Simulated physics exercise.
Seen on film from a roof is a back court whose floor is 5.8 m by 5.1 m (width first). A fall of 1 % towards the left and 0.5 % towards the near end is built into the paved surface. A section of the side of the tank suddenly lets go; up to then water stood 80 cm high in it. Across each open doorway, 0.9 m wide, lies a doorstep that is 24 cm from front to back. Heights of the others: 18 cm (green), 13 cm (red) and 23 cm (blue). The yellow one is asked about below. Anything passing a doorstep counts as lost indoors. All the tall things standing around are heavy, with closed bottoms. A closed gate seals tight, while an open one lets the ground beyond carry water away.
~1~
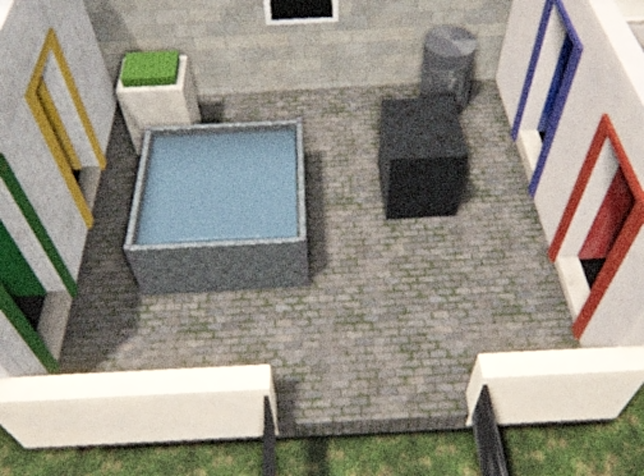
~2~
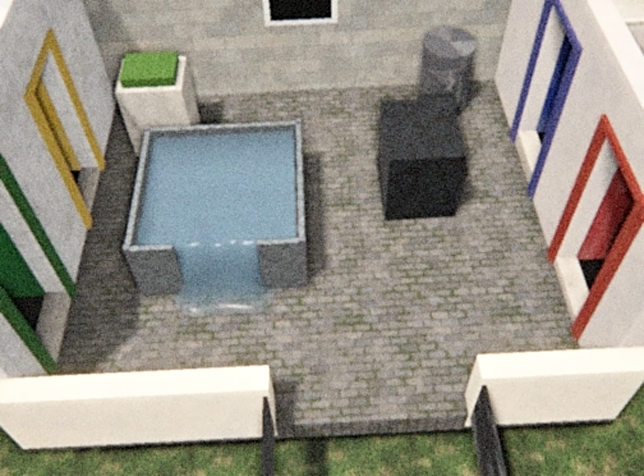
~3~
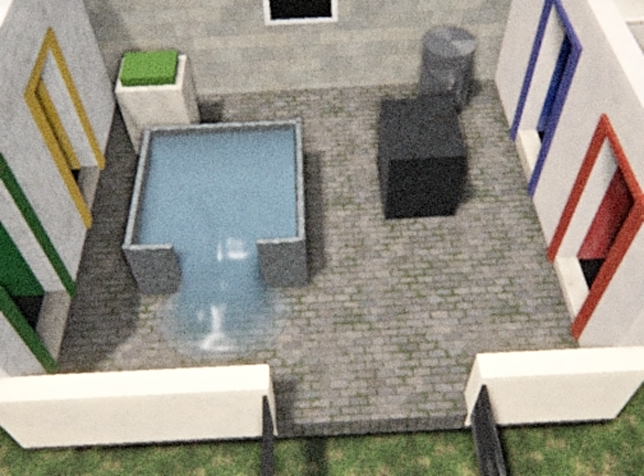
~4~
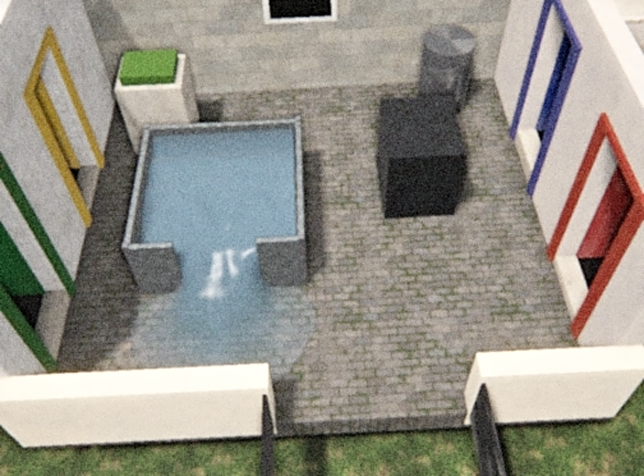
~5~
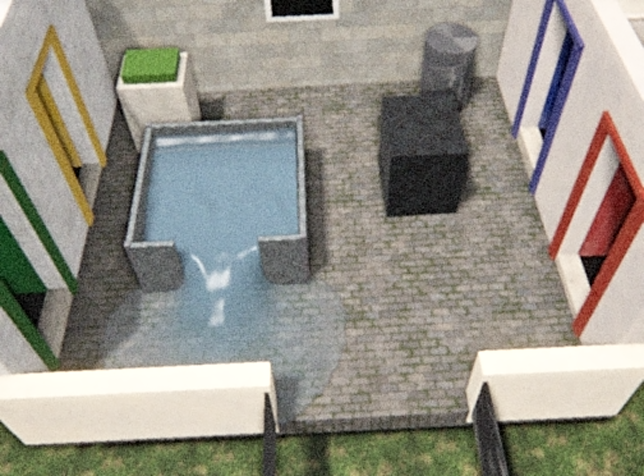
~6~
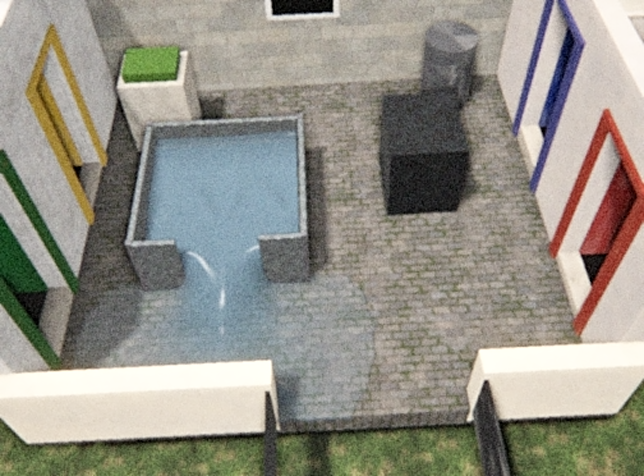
A paved courtyard held a full stone tank of still water until part of its front side gave way, and water poured through the gap and spread across the paving toward the low front wall.
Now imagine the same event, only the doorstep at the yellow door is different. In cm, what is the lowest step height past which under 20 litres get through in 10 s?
Close to 10.5 cm is just enough.
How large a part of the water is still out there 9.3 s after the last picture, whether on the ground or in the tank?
Around 70 percent is still there.
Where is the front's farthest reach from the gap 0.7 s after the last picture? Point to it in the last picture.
The farthest wet point sits near (439, 389).
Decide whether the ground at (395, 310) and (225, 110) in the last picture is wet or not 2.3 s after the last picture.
First soaked, then untouched.
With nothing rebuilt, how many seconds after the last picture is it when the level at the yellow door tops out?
Around 5.0 s, give or take.
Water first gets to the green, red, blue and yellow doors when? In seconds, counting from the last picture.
Reading them off: Green 0.1 s, then red 2.0 s, then blue 3.2 s, then yellow 1.5 s.
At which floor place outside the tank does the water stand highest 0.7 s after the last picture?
Near pixel (49, 411).
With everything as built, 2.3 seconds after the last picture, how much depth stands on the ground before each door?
Green door 22 cm, red door 9 cm, blue door 0 cm, yellow door 5 cm.
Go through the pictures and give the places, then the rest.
Still water, 80 cm deep, in the tank at (221, 184); the yellow door at (72, 139) is dry, in the first frame.
Water pours out at (223, 275) and has run 0.3 m, to (191, 312); about 8 cm deep outside, 80 cm at the back, in the second frame.
The gap is at (223, 274), the front 0.8 m out at (192, 351); the back of the tank holds 80 cm, in the third frame.
Water pours out at (222, 274) and has run 1.4 m, to a hidden place; about 8 cm deep outside, 76 cm at the back, in the fourth frame.
Water pours out at (224, 272) and has run 1.6 m, to a hidden place; about 7 cm deep outside, 67 cm at the back, in the fifth frame.
The gap is at (225, 270), the front 1.9 m out at a hidden place; the back of the tank holds 69 cm; the yellow door at (73, 135), 2.5 m from the gap, is still 1.8 m from the nearest water, in the sixth frame.
Then, 0.7 s after the last picture water covers 20 % of the floor, deepest (60 cm) near (49, 411); it has not reached the yellow door.
Then, 2.3 s after the last picture water covers 50 % of the floor, deepest (31 cm) near (49, 411); 5 cm at the yellow door, 0 litres in over its 9 cm doorstep.
Then, 9.3 s after the last picture water covers 95 % of the floor, deepest (12 cm) near (88, 237); 11 cm at the yellow door, 34 litres in over its 9 cm doorstep.
At the yellow door as built, the water peaked near 13 cm, 5.1 s after the last picture.
With a doorstep of 9 cm, 34 litres would have come in within the 10 s; with 12 cm, 12 litres. So under 20 litres takes about 10.5 cm.
